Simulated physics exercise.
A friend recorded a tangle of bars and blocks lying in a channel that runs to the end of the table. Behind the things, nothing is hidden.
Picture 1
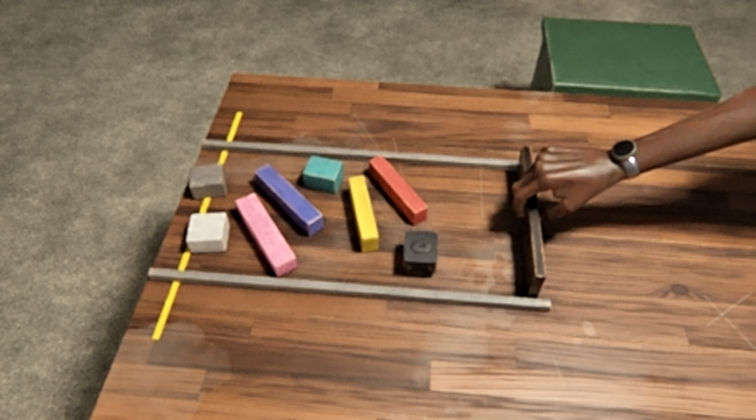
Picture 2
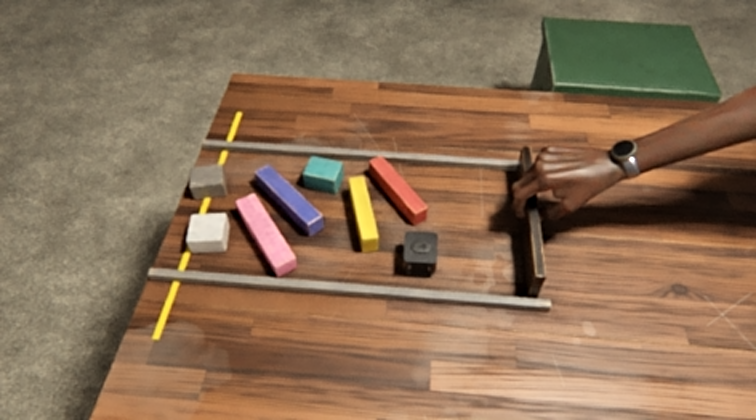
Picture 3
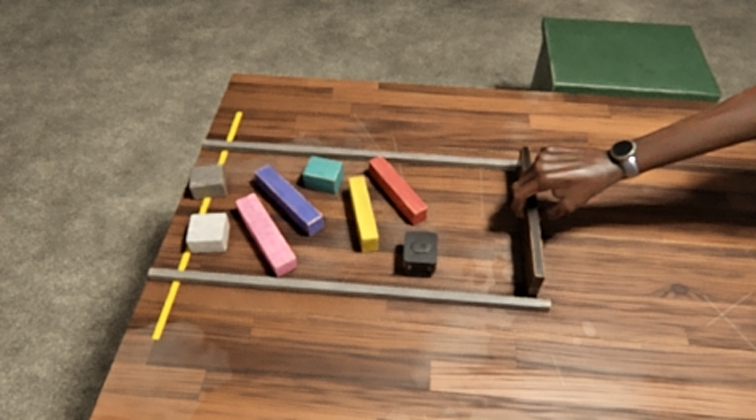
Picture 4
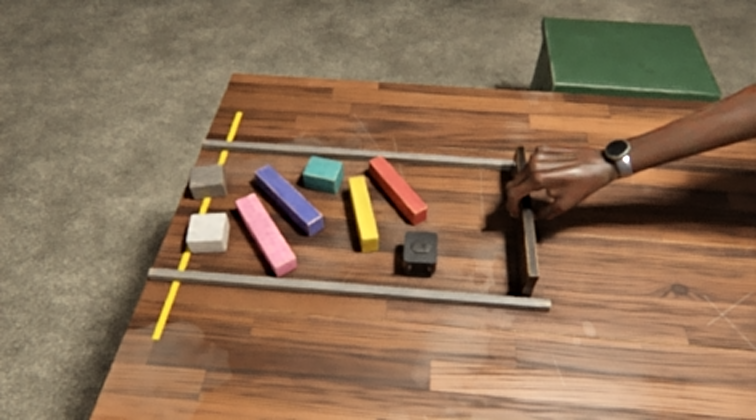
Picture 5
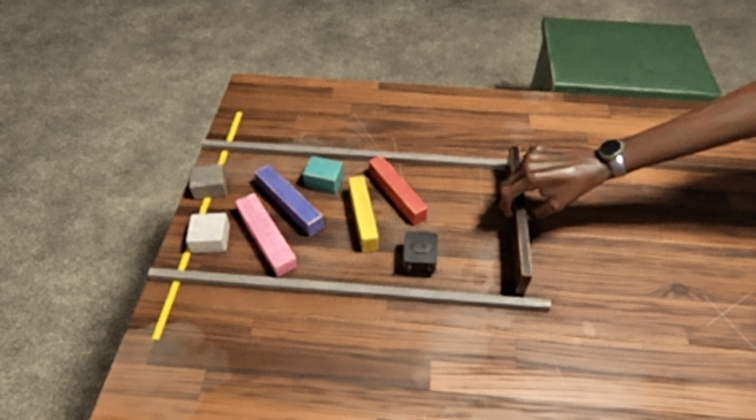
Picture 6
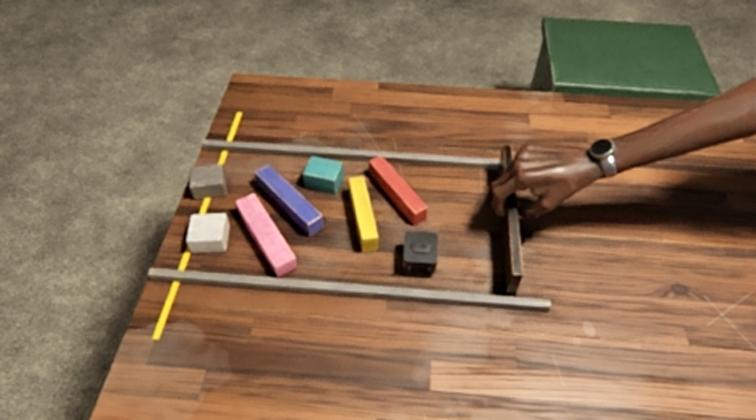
On a wooden table, a hand slides a board slightly left toward colourful blocks.
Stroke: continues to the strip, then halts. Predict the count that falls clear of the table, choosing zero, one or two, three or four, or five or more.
I expect at least five of them will drop off.
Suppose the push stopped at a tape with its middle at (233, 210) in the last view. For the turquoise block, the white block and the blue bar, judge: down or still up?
As for the turquoise block, it keeps its place; the white block ends up falling; the blue bar keeps its place.
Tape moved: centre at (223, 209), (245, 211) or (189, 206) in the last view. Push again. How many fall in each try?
So, one try after another, the floor gets 4, then 2, then 7.
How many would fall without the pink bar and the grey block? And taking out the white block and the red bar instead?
Counts - first: 4; second: 3.
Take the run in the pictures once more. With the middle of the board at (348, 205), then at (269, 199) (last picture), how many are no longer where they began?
First position 5; second position 8.
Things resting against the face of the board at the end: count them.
2.
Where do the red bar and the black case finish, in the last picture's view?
One is at about (205, 175), the other at about (174, 235).
Soon after, none off yet; grey block at rest near (208, 182); white block at rest near (209, 233); pink bar at rest near (265, 233).
In the end, the number that fall off is five or more; gone, yellow stick, turquoise block, blue bar, pink bar, white block and grey block.
